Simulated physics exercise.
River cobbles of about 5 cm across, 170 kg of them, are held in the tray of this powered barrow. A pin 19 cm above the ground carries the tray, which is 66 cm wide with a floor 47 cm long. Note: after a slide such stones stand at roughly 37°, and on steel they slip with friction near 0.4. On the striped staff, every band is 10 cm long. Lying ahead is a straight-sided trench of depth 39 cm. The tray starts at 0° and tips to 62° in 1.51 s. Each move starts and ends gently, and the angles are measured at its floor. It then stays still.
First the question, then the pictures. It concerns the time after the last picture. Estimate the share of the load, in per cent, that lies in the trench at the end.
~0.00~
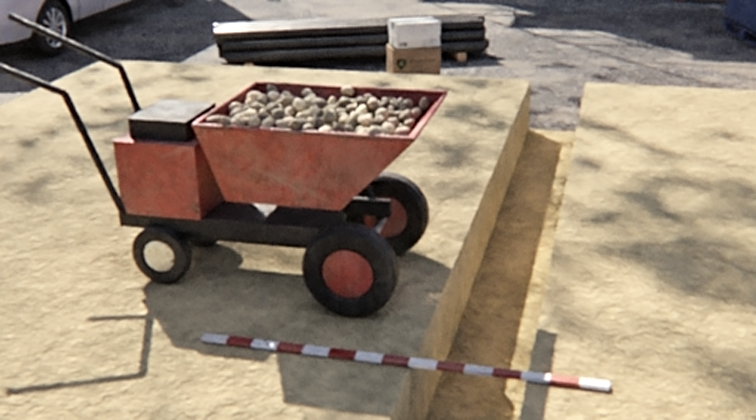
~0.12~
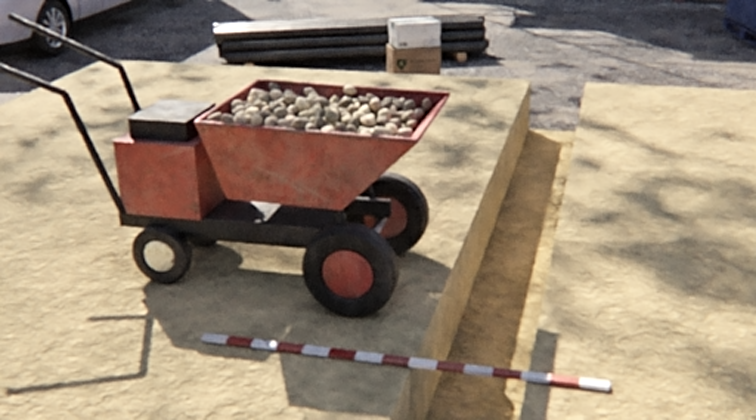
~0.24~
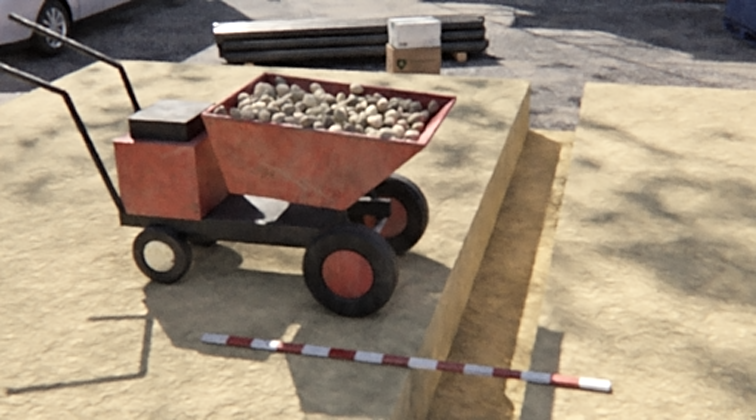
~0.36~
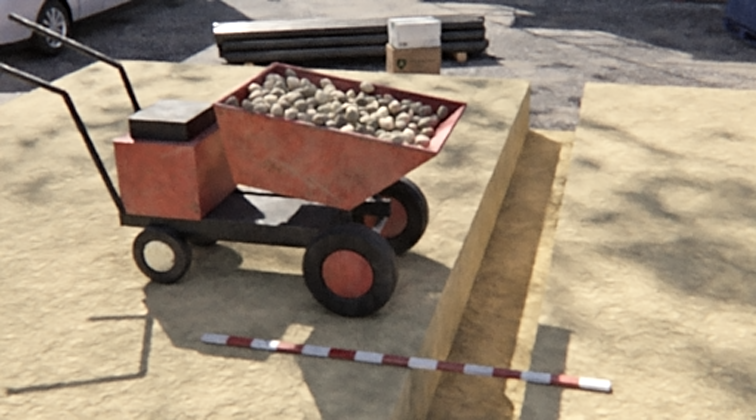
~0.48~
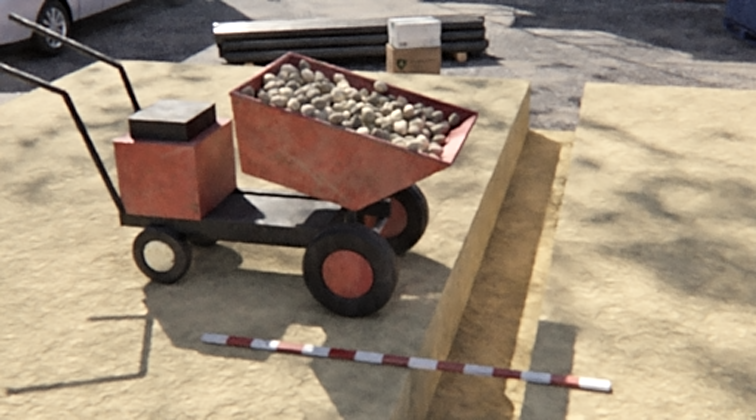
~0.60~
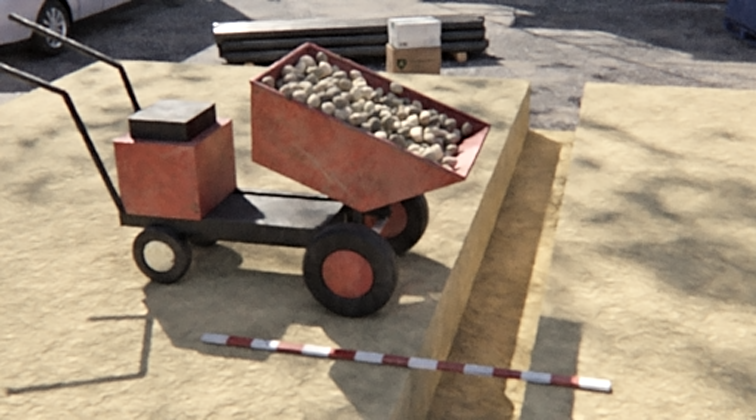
I would say 48 per cent of the load lies in the trench at the end.
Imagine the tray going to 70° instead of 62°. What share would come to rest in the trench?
Then roughly 40 percent.
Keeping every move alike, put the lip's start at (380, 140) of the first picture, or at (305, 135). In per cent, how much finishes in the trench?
Result: Close to 75 then close to 100 per cent.
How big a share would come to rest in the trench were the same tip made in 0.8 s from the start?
That would give about 40 percent.
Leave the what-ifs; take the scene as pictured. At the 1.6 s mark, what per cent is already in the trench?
By that point it's something like 5 in a hundred.
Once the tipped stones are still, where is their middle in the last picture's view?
Their middle ends up near (552, 298).
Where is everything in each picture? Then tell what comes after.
In the first picture, lip at (414, 140), floor tilted 0°, highest stones at (325, 103).
In the second picture, lip at (417, 141), floor tilted 1°, highest stones at (315, 100); the stones move at 0.2 m/s on average.
In the third picture, the tray is at 4°, its lip at (425, 146); the top of the load is at (299, 96); the stones move at 0.3 m/s on average.
In the fourth picture, the tray is at 9°, its lip at (437, 154); the top of the load is at (293, 86); the stones move at 0.4 m/s on average.
In the fifth picture, lip at (451, 165), floor tilted 15°, highest stones at (295, 76); the stones move at 0.5 m/s on average.
In the sixth picture, the tray is at 22°, its lip at (465, 179); the top of the load is at (310, 67); the stones move at 0.5 m/s on average.
After 1.1 s the floor is at 52°; 100 % in the tray; the foremost stones are at (515, 225).
After 1.6 s the floor is at 62°; 67 % in the tray, 6 % in the trench, 27 % past the trench; the foremost stones are at (645, 314).
After 2.0 s the floor is at 62°; 38 % in the tray, 14 % in the trench, 48 % past the trench; the foremost stones are past the picture's edge.
After 3.9 s the floor is at 62°; 0 % in the tray, 48 % in the trench, 52 % past the trench; the foremost stones are past the picture's edge.
